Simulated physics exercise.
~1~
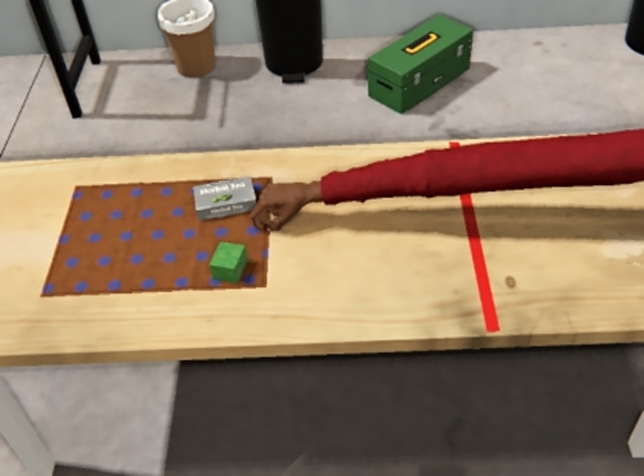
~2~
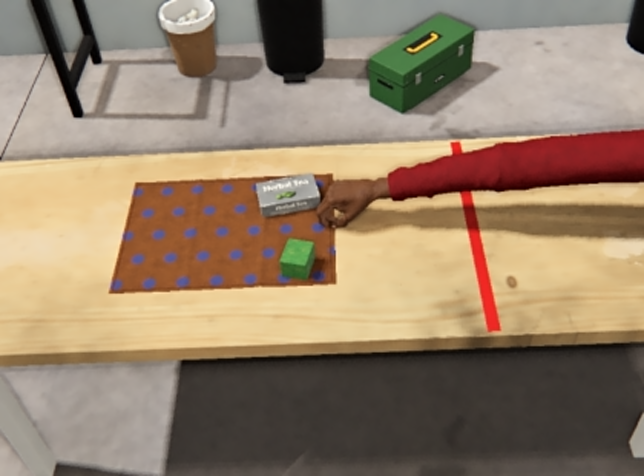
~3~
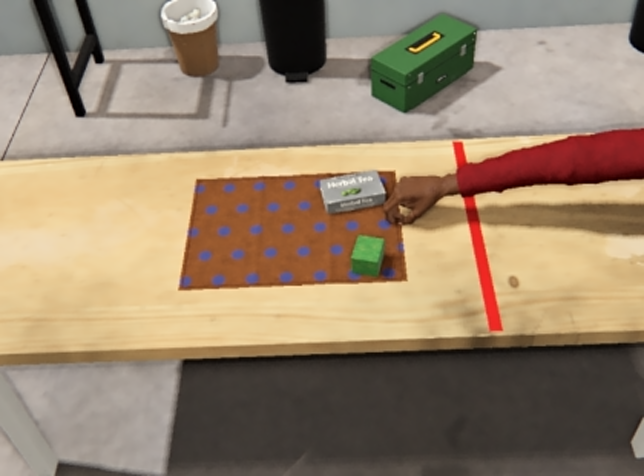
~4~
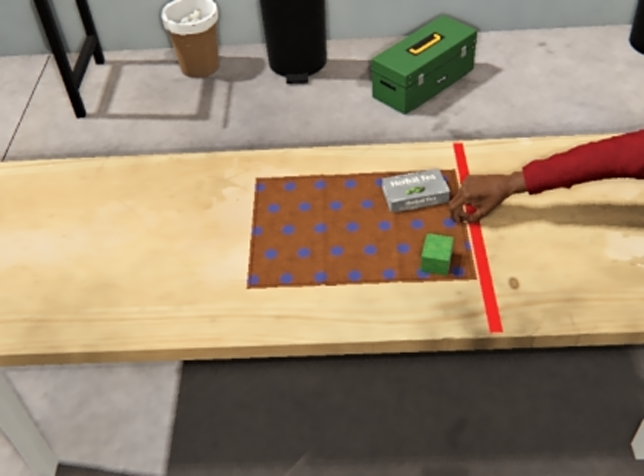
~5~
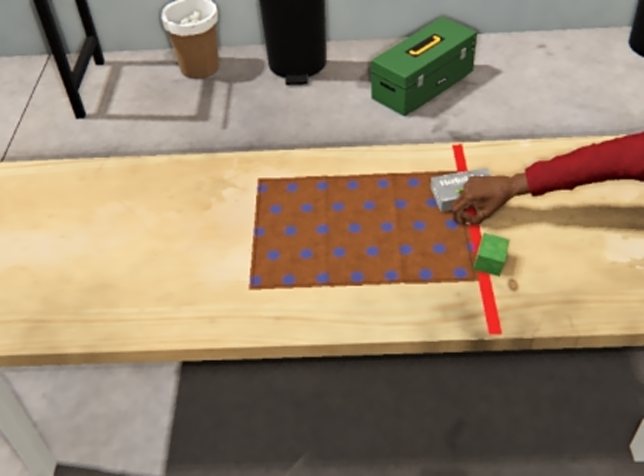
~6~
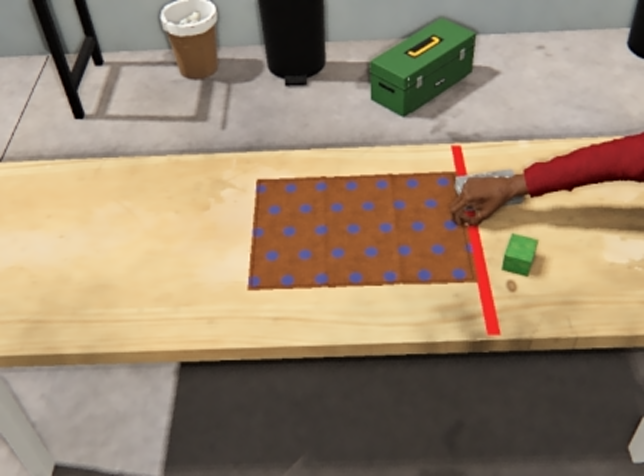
At the start, a hand in a red sleeve holds the right edge of a brown place mat with blue dots, which carries a grey packet and a green block on a wooden table. The hand draws the mat steadily to the right, and both items ride along with it toward a strip of red tape. When the mat's edge reaches the tape, the hand stops short and the mat stops too. The packet and the block keep sliding right, off the mat's front edge. At the end, both rest on the bare wood beyond the tape, the packet partly hidden behind the hand.
